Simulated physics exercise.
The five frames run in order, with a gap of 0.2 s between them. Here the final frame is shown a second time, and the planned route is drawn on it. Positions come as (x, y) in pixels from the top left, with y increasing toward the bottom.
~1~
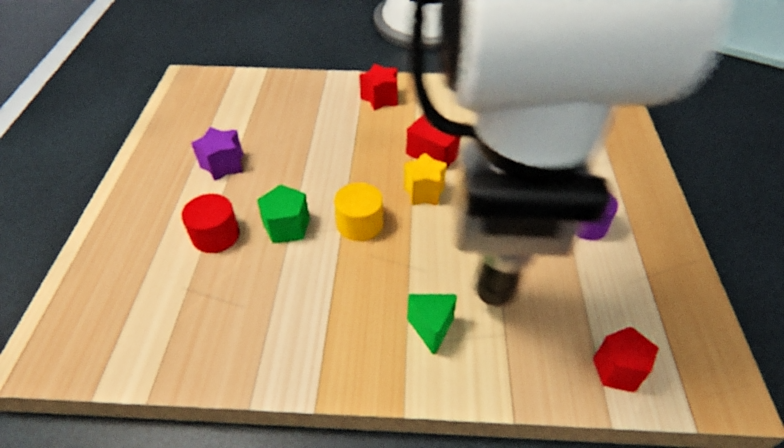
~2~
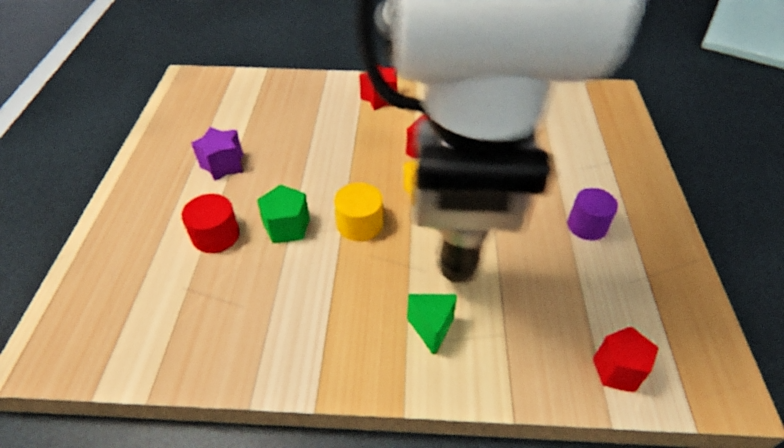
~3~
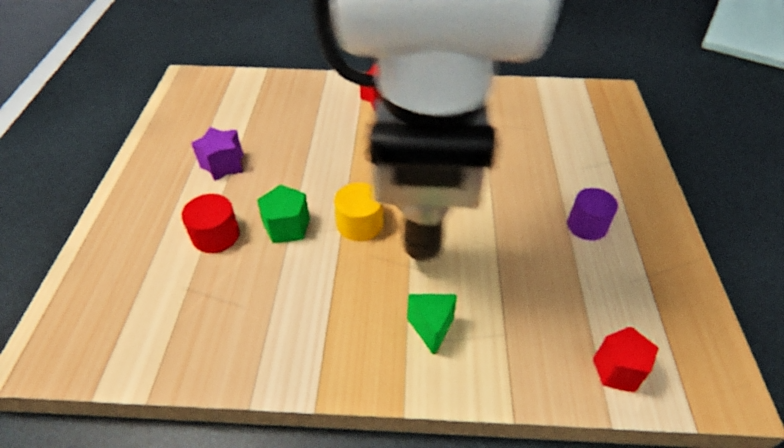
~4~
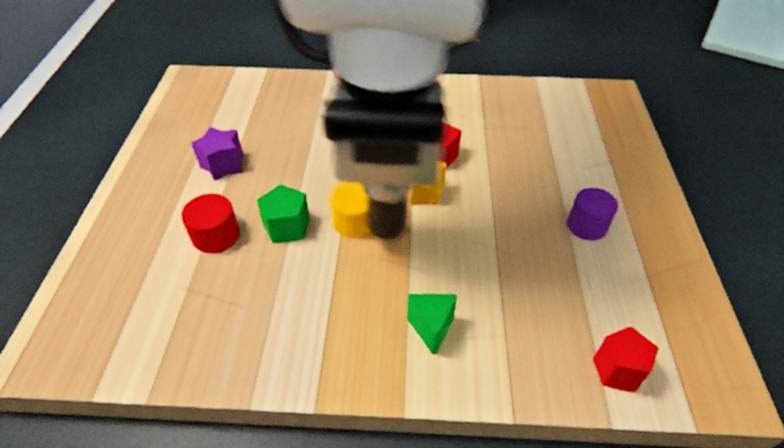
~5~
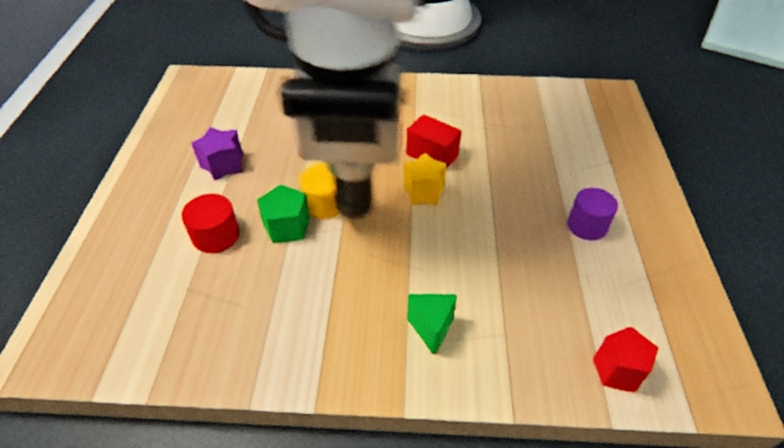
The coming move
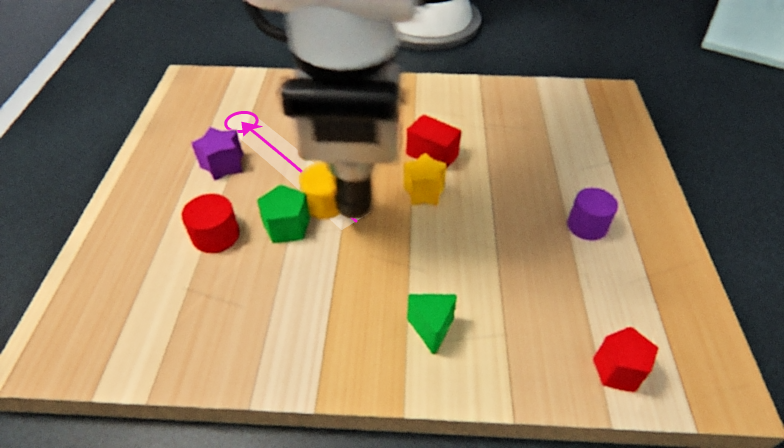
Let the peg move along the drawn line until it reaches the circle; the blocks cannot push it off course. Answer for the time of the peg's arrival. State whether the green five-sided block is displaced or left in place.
That block stays.
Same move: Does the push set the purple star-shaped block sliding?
Yes, that is what happens.
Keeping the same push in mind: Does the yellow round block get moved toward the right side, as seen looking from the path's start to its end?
Final answer: No.
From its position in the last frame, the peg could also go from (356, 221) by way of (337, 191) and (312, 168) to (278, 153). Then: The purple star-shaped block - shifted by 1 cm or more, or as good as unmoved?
Answer: Moved.
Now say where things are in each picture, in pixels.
Peg's lower end (495, 290); purple star-shaped block (216, 140); green five-sided block (282, 202); yellow round block (358, 199), in the first frame.
Peg (458, 267); blocks still, in the second frame.
Peg (422, 246); blocks still, in the third frame.
Peg (388, 226); yellow round block (354, 196), in the fourth frame.
Peg (355, 206); purple star-shaped block (216, 140); green five-sided block (282, 202); yellow round block (323, 178), in the fifth frame.
Drawn move, straight from (356, 221) to (241, 122).
What follows on the original path. One third of the way, peg (312, 168); yellow round block (274, 149).
Two thirds of the way, peg (273, 135); purple star-shaped block (193, 142), turned 15° anticlockwise; yellow round block (232, 132).
At the end, peg (238, 106); purple star-shaped block (183, 143), turned 40° anticlockwise; green five-sided block still; yellow round block (215, 122).
